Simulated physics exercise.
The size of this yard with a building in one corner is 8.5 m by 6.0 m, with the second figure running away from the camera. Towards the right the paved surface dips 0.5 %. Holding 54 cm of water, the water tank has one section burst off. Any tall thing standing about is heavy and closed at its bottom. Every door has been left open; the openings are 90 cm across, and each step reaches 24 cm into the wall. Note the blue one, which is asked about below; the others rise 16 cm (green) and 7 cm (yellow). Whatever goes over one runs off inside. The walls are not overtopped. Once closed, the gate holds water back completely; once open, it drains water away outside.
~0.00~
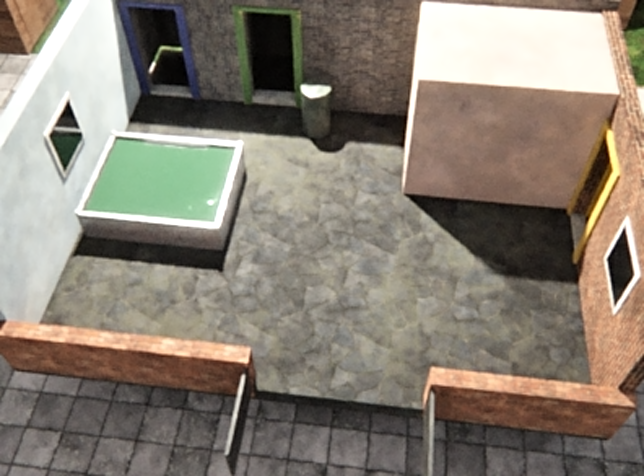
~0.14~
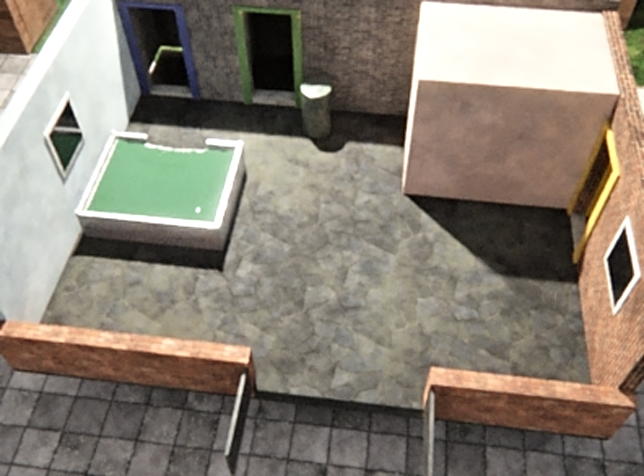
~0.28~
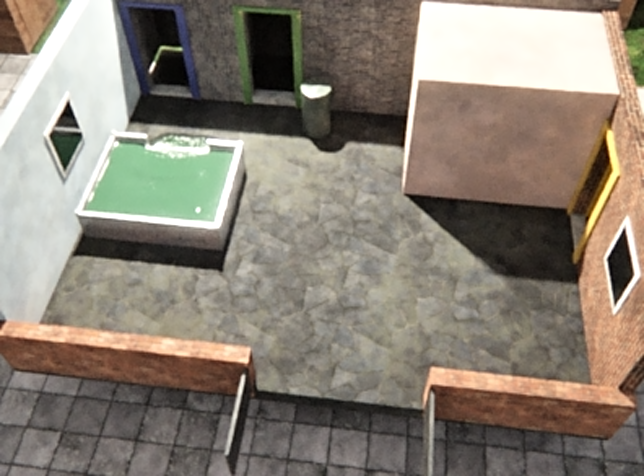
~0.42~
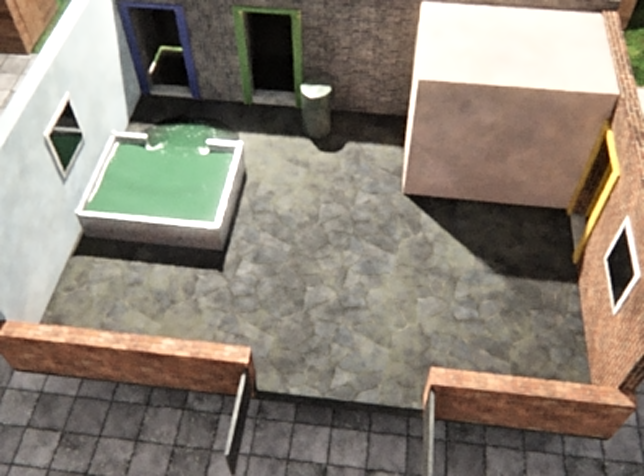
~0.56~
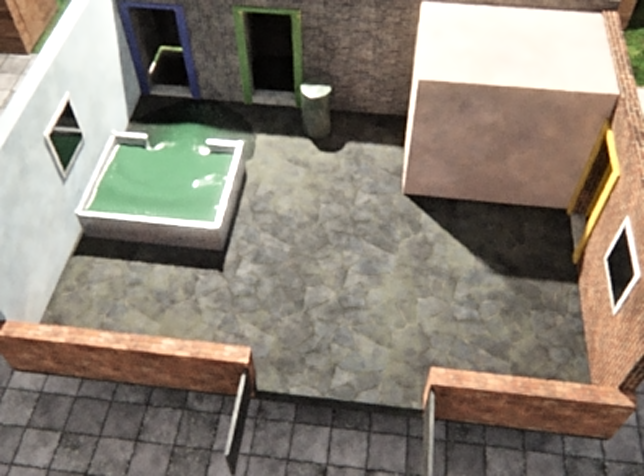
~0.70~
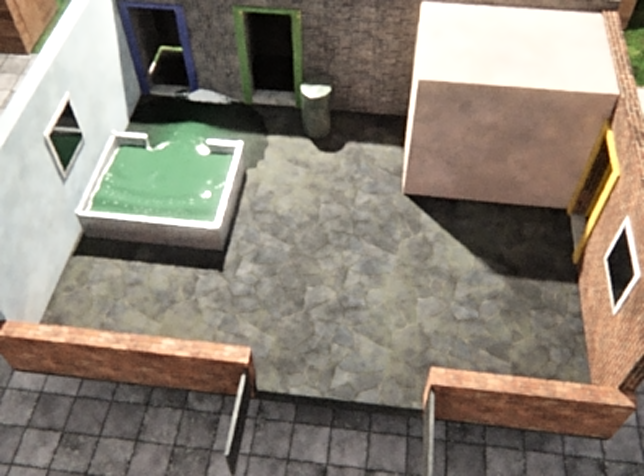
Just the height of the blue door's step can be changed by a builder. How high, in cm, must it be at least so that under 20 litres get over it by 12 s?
At least 28 cm or so.
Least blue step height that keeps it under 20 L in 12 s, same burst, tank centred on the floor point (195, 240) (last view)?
Then roughly 18 cm.
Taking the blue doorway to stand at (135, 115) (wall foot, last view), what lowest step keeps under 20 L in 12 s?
Around 25 cm would do it.
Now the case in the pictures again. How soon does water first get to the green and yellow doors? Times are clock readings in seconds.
Green 0.9 s, yellow not in the 12 s.
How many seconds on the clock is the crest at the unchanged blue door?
It peaks around 2.0 s.
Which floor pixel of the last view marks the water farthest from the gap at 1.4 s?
The farthest wet point sits near (314, 109) in the last view.
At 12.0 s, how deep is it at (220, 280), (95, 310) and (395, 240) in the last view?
Depth: About 3, 2, 3 cm.
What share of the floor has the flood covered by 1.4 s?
Close to 10 per cent of it is wet.
After 1.4 s water covers 10 % of the floor, deepest (34 cm) near (210, 101); 26 cm at the blue door, 50 litres in over its 8 cm step.
After 3.0 s water covers 25 % of the floor, deepest (25 cm) near (302, 121); 23 cm at the blue door, 243 litres in over its 8 cm step.
After 12.0 s water covers 85 % of the floor, deepest (10 cm) near (292, 126); 6 cm at the blue door, 408 litres in over its 8 cm step.
At the blue door as built, the water arrived by 0.7 s and peaked near 29 cm at 2.0 s.
Run again over the same 12 s with other heights there, 55 litres in over 23 cm, 7 litres over 31 cm. The limit of 20 litres is kept from about 28 cm up.
